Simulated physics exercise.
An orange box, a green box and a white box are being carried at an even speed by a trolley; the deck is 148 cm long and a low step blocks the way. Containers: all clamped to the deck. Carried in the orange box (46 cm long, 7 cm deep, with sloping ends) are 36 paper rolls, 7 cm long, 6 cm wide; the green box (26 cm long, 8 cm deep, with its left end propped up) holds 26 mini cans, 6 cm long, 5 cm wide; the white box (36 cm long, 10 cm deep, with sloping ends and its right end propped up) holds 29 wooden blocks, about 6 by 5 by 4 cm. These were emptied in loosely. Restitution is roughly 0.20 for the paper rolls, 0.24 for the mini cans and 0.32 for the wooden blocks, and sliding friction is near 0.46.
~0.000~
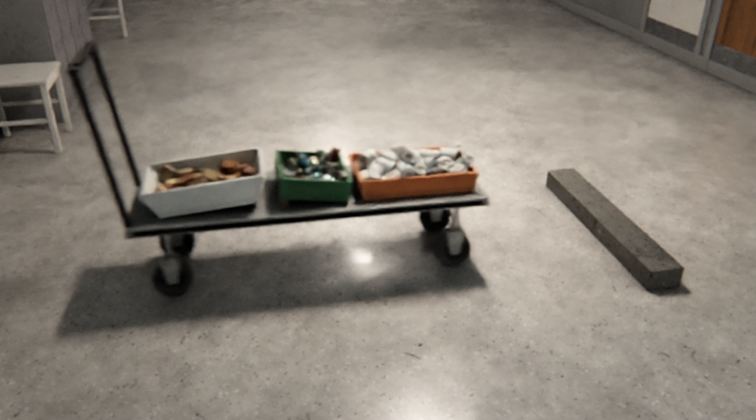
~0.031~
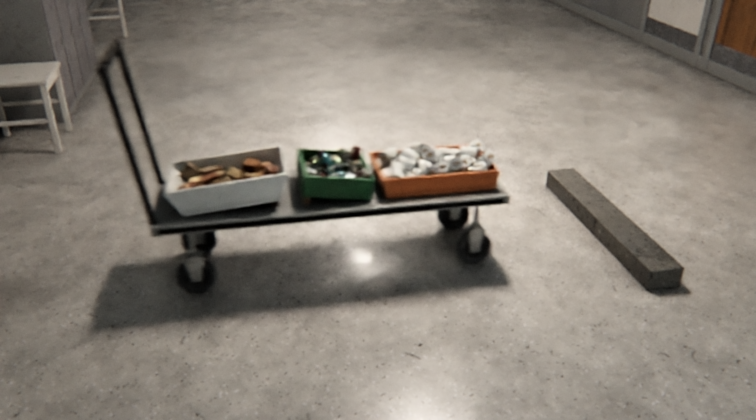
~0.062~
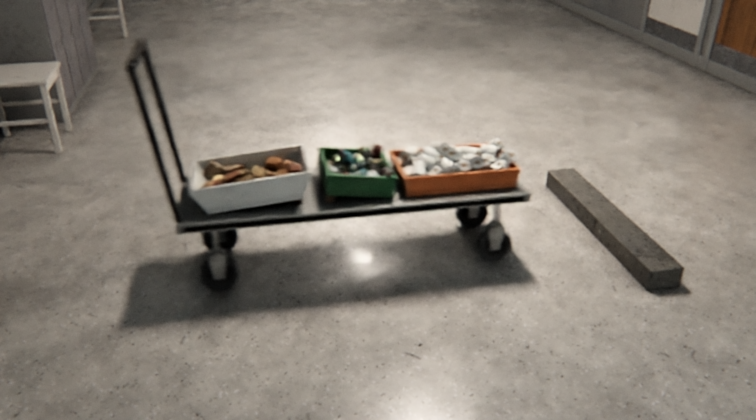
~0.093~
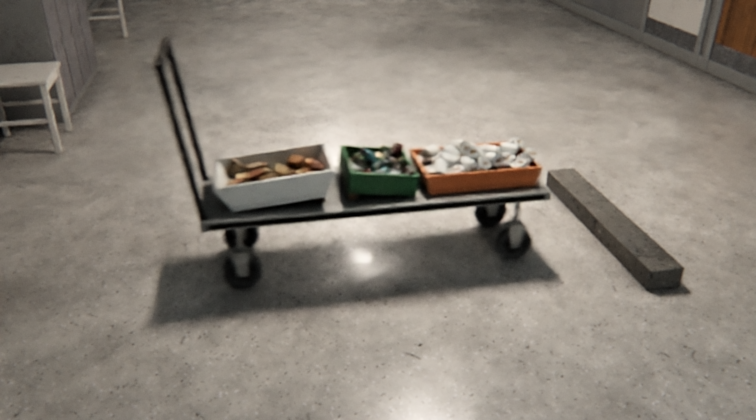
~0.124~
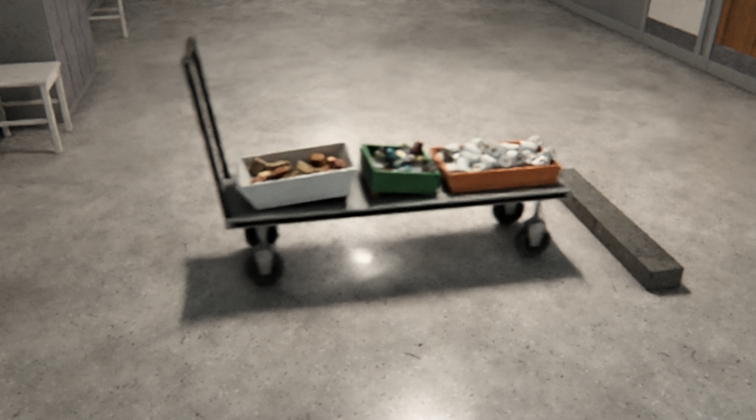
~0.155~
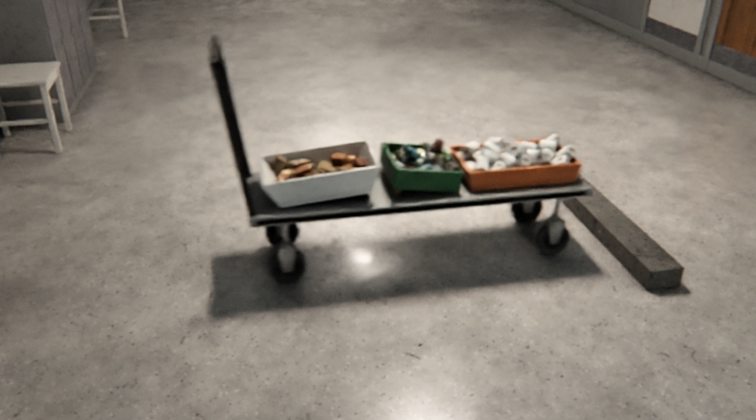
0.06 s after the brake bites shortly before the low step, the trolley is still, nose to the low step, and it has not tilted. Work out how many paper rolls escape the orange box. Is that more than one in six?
Yes.
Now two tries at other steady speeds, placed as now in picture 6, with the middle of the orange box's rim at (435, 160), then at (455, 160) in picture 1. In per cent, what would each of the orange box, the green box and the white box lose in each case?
Per cent lost, first try then second - orange box: 20, 10; green box: 10, 10; white box: 0, 0.
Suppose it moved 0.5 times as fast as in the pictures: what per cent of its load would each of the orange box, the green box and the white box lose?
In that case the orange box sheds 10 per cent, the green box 0 per cent and the white box 0 per cent.
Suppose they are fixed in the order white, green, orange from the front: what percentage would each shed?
Orange box 30 %, green box 20 %, white box 10 %.
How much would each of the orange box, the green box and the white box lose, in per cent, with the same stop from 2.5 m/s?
Orange box 20 %, green box 10 %, white box 10 %.
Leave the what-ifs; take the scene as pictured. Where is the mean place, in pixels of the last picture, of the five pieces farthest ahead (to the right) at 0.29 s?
Near (600, 136).
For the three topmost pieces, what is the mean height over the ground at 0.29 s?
Mean height: Near 56 cm.
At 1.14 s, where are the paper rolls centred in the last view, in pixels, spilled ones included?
Close to (578, 158).
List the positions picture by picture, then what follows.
In the first frame (places track the rim corner closest to us here), orange box (363, 181); green box (284, 178); 67 cm to go; all still inside.
The second frame shows orange box (385, 180); green box (308, 176); 57 cm to go.
The third frame shows orange box (407, 178); green box (331, 175); 48 cm to go.
The fourth frame shows orange box (429, 176); green box (354, 173); 38 cm to go.
The fifth frame shows orange box (451, 174); green box (377, 171); 29 cm to go.
The sixth frame shows orange box (472, 172); green box (400, 169); 19 cm to go; all still inside.
After 0.19 s, it begins to slow.
After 0.29 s, the orange box is down by 2 of 36, the green box has all 26 and the white box has all 29.
After 0.41 s, the orange box is down by 8 of 36, the green box is down by 4 of 26 and the white box has all 29.
After 0.64 s, the orange box is down by 12 of 36, the green box is down by 6 of 26 and the white box is down by 3 of 29.
Outcome (at 1.14 s), the orange box is down by 12 of 36, the green box is down by 6 of 26 and the white box is down by 3 of 29. Asked share, 12 of 36, 33 per cent.
